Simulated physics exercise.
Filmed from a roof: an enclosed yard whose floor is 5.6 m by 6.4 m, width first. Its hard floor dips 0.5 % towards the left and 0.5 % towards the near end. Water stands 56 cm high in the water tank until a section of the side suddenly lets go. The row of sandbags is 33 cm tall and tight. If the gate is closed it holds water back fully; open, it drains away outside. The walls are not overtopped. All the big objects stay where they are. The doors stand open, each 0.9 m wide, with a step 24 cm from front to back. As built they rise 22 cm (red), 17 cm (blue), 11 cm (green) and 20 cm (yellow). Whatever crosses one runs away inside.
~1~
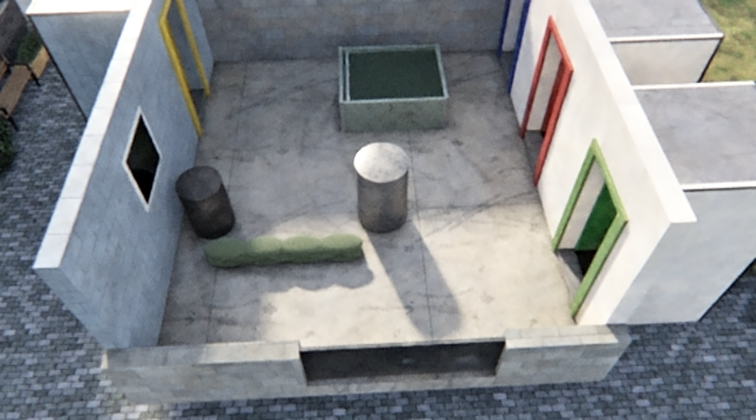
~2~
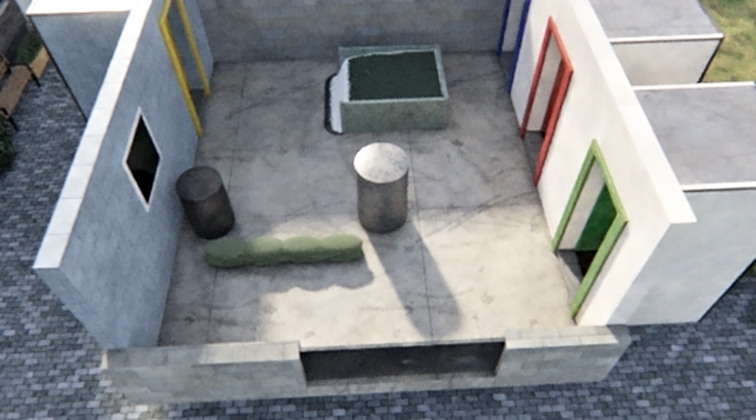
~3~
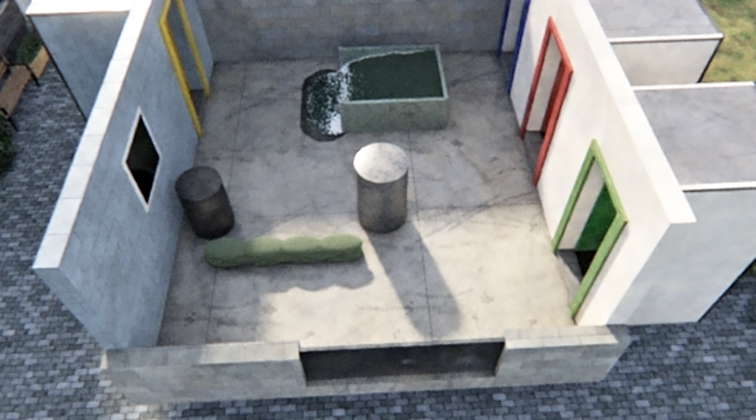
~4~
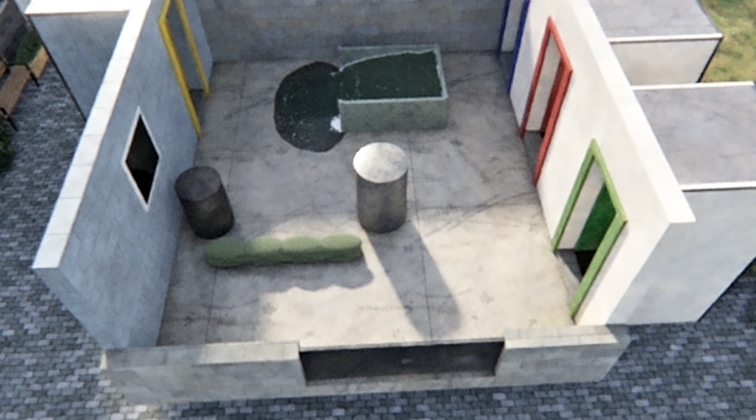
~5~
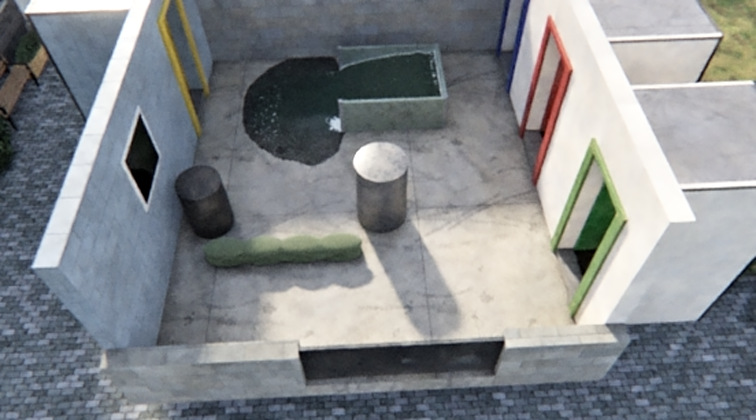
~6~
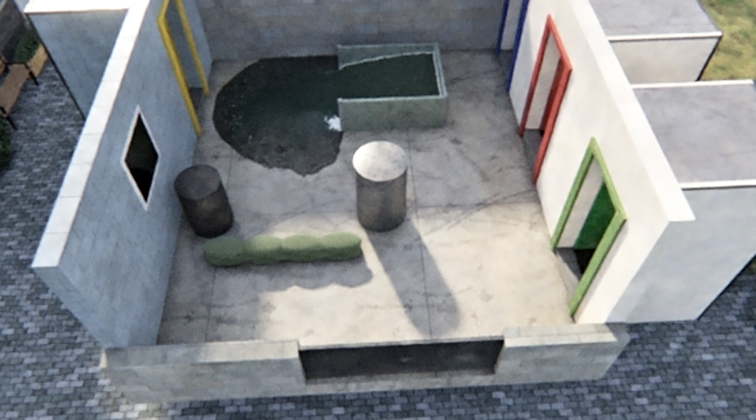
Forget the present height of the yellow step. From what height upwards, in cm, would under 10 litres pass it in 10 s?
About 25 cm.
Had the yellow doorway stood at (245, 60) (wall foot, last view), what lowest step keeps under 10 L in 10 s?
Roughly 24 cm.
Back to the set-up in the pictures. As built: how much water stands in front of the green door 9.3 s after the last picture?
About 3.5 cm.
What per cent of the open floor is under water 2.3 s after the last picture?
Near 30 per cent is wet.
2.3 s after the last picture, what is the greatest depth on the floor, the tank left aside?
Roughly 24 cm.
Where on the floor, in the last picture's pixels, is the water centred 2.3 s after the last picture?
Around (268, 123).
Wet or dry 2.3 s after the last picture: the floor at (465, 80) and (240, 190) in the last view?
In that order: Still dry, wet.
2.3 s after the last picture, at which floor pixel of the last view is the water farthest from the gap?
Around (151, 375).
Then, 0.7 s after the last picture water covers 25 % of the floor, deepest (34 cm) near (213, 63); 28 cm at the yellow door, 7 litres in over its 20 cm step.
Then, 2.3 s after the last picture water covers 30 % of the floor, deepest (24 cm) near (195, 208); 19 cm at the yellow door, 39 litres in over its 20 cm step.
Then, 9.3 s after the last picture water covers 90 % of the floor, deepest (8 cm) near (184, 209); 5 cm at the yellow door, 41 litres in over its 20 cm step.
At the yellow door as built, the water peaked near 29 cm, 0.9 s after the last picture.
Run again over the same 10 s with other heights there, 25 litres in over 22 cm, 0 litres over 30 cm. The limit of 10 litres is kept from about 25 cm up.
